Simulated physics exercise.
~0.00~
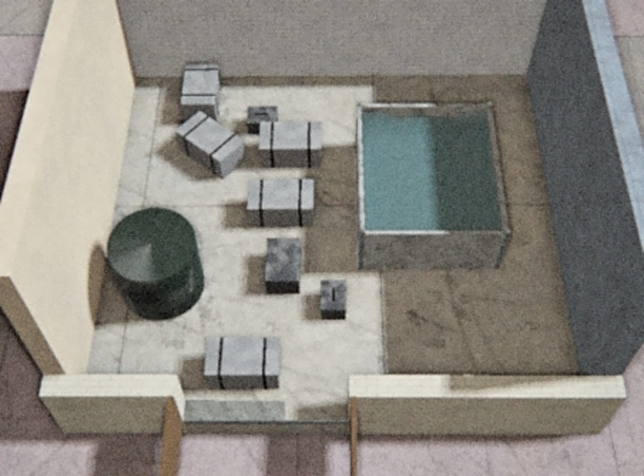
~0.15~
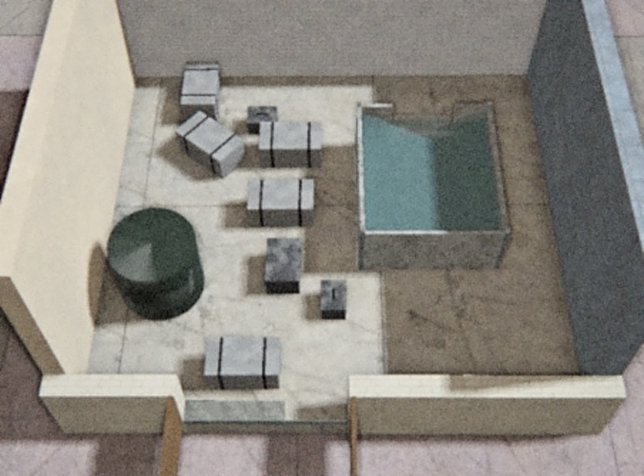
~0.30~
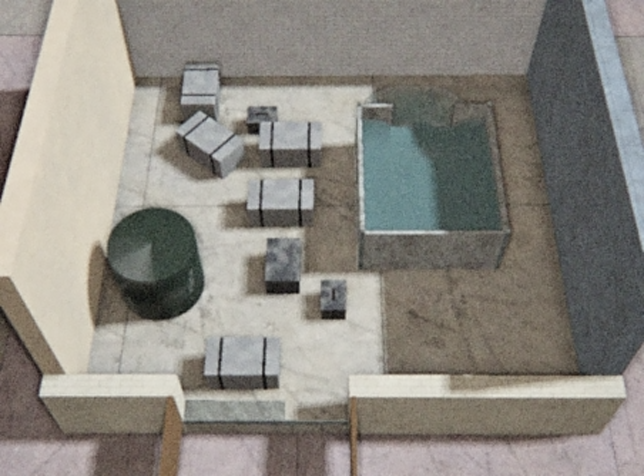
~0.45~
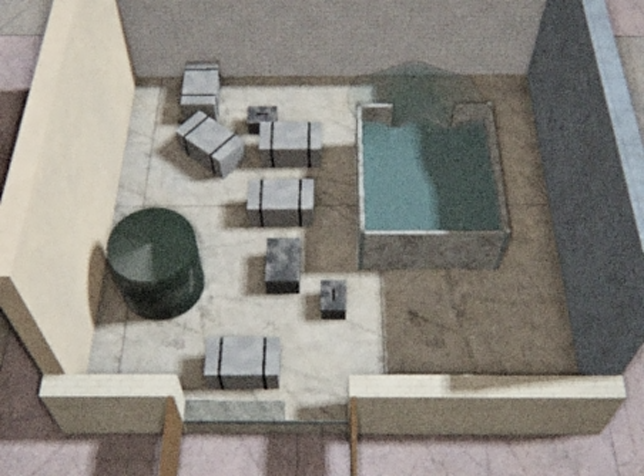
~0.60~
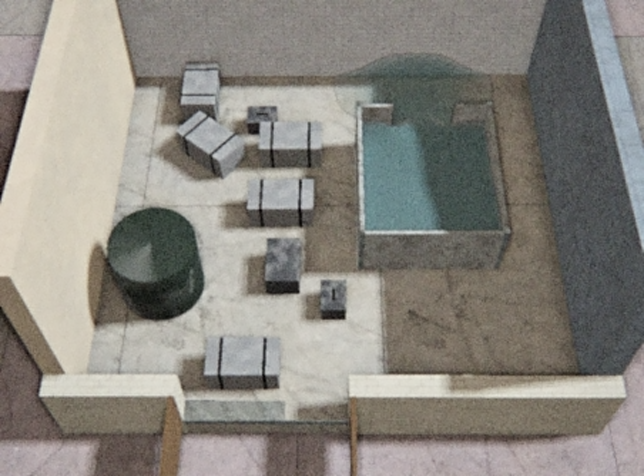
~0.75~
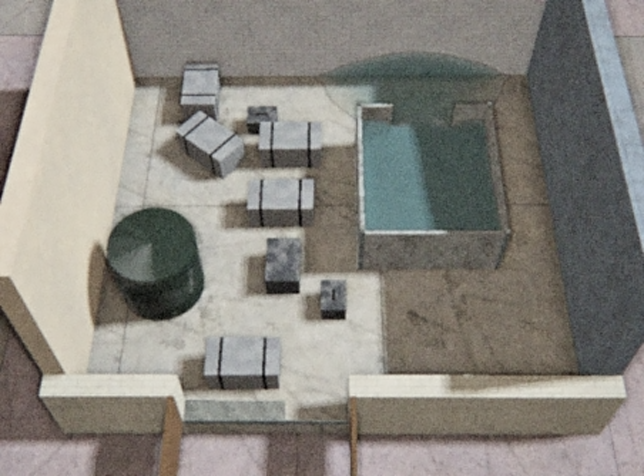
At the start, a walled yard holds gray strapped boxes, smaller blocks, a dark green cylinder and a rectangular tank of teal water. Part of the tank's back wall opens, and water pours out behind it, spreading along the rear wall in a widening pool while the boxes stay still.
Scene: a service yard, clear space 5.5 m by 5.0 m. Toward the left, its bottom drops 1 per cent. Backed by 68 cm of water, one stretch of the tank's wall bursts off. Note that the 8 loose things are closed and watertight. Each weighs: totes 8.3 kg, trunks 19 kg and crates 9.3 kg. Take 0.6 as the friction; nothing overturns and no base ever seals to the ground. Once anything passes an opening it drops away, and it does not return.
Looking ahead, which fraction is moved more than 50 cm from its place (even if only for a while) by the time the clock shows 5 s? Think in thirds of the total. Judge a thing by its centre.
My answer: One to two thirds of the total.
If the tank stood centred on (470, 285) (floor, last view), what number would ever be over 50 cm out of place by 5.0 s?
Result: 4 of them.
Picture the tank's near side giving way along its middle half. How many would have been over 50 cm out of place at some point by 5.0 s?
Then it comes to 1 of them.
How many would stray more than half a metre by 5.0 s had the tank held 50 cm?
That would make 2 of them.
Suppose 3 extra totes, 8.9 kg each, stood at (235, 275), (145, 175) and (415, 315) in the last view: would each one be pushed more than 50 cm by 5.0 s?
First stays inside, second goes beyond, third stays inside.
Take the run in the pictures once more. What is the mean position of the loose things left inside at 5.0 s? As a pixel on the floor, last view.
At about (245, 247).
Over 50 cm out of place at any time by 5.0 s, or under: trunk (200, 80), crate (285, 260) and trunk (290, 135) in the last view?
Beyond the mark, within the mark, within the mark.
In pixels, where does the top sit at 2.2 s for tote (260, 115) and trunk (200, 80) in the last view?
Around (238, 129) and (142, 88).
After 1.1 s 0 of 8 are over 50 cm from their spots; 0 afloat.
After 2.2 s 1 of 8 are over 50 cm from their spots; 0 afloat.
After 3.5 s 3 of 8 are over 50 cm from their spots; 2 afloat.
After 5.0 s 3 of 8 are over 50 cm from their spots, and 3 have been at some point; 2 afloat.
